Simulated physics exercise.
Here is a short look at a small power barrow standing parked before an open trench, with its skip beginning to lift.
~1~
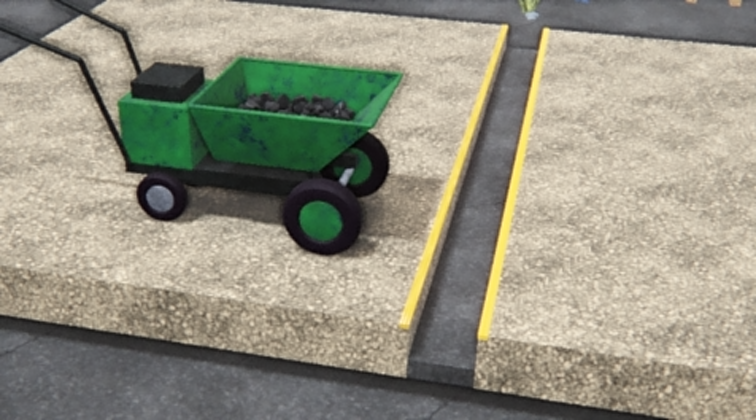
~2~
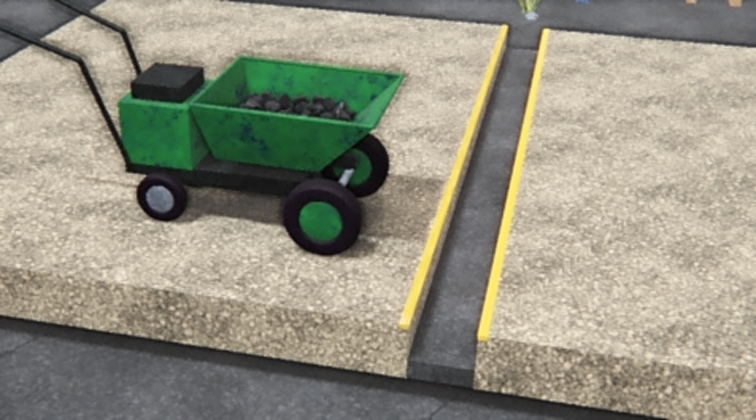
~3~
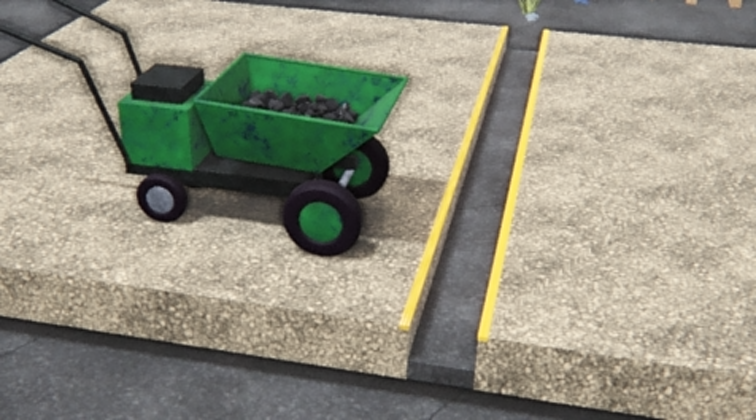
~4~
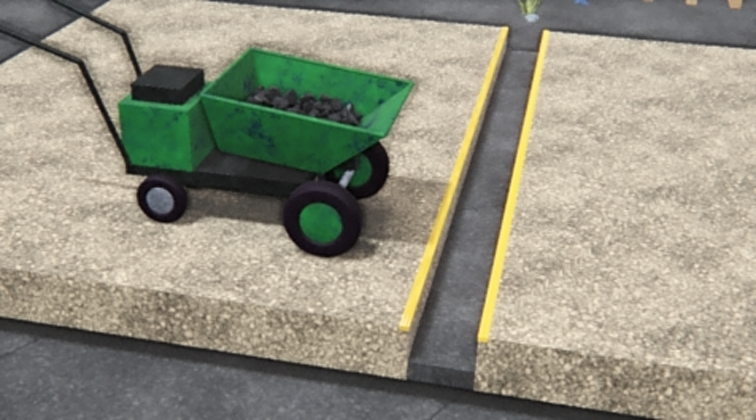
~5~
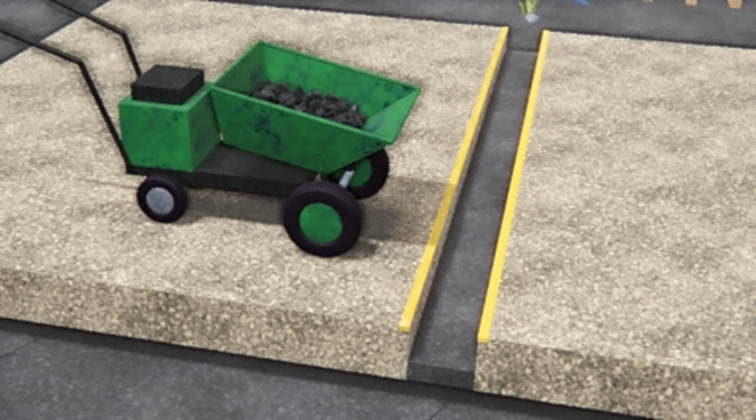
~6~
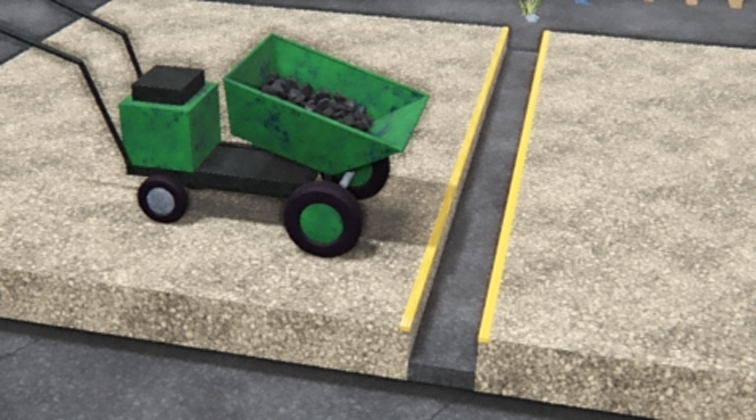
A green skip on a small power barrow, heaped with dark lumps, sits at the left on speckled tan paving, seen from above at an angle by a still camera. The barrow has black handles and black-tyred wheels, and to its right a narrow grey trench runs between yellow-edged slabs. The skip's rear rises steadily, tilting its lip forward and down to the right, while the wheels stay put.
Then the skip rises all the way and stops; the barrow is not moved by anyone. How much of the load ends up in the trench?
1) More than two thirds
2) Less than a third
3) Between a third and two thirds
The answer is 1.
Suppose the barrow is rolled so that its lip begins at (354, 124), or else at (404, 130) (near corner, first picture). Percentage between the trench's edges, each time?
Roughly 90 and 70 percent respectively.
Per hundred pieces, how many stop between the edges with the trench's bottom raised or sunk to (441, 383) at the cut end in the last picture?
It would be close to 100 percent.
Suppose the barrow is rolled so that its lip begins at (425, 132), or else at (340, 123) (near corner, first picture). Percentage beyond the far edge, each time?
60 and 0 percent, in that order.
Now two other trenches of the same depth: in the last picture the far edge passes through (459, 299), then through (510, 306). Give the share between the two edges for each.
60 %, give or take, and then 100 %.
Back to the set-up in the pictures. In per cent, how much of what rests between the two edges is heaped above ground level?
0 %, roughly.
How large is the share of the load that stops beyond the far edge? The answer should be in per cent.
About 0 %.
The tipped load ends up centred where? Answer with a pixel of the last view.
I'd put the middle somewhere around (468, 264).
Soon, skip tipped steeply; all in the skip.
A while on, skip tipped right over; about half in the skip; about half in or heaped over the trench.
Towards the end, skip tipped right over; a stray few in the skip; nearly all in or heaped over the trench.
Finally, skip tipped right over; a stray few in the skip; nearly all in or heaped over the trench; none beyond it.
